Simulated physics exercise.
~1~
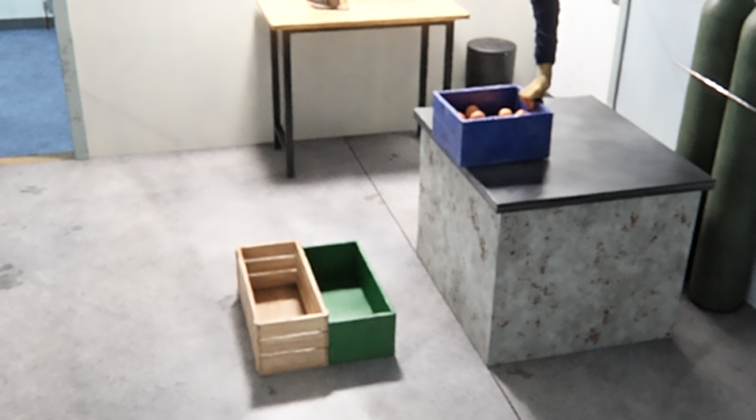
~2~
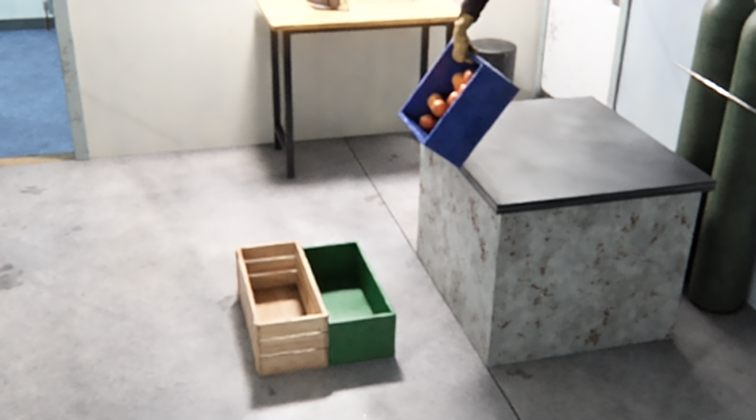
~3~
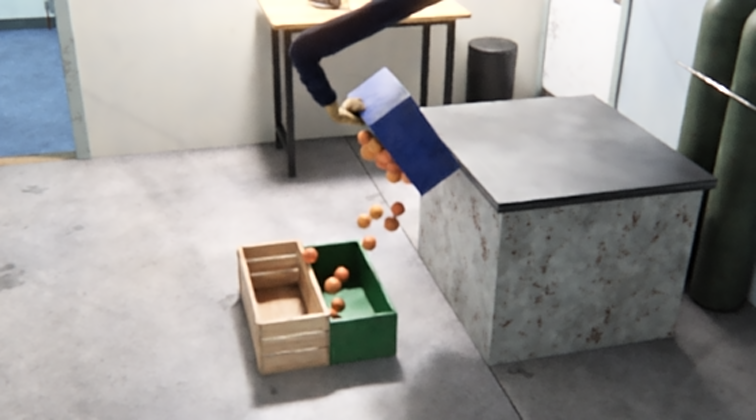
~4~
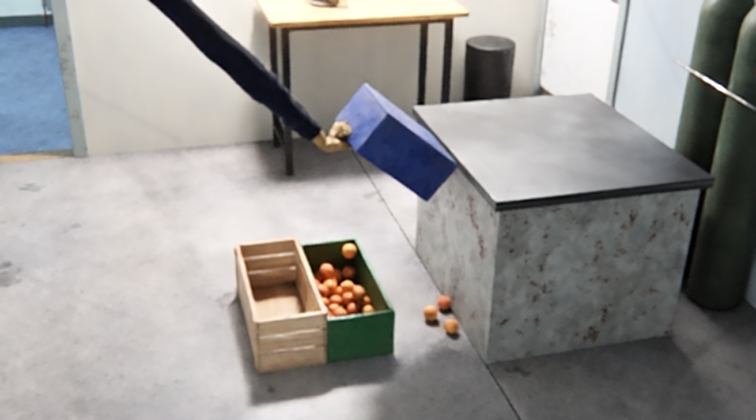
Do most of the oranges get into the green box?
Yes, most of the oranges gather in the green box, while a few lie on the floor between it and the bench.
Beside a bench, an arm tips oranges from a blue crate, mostly into the green box.
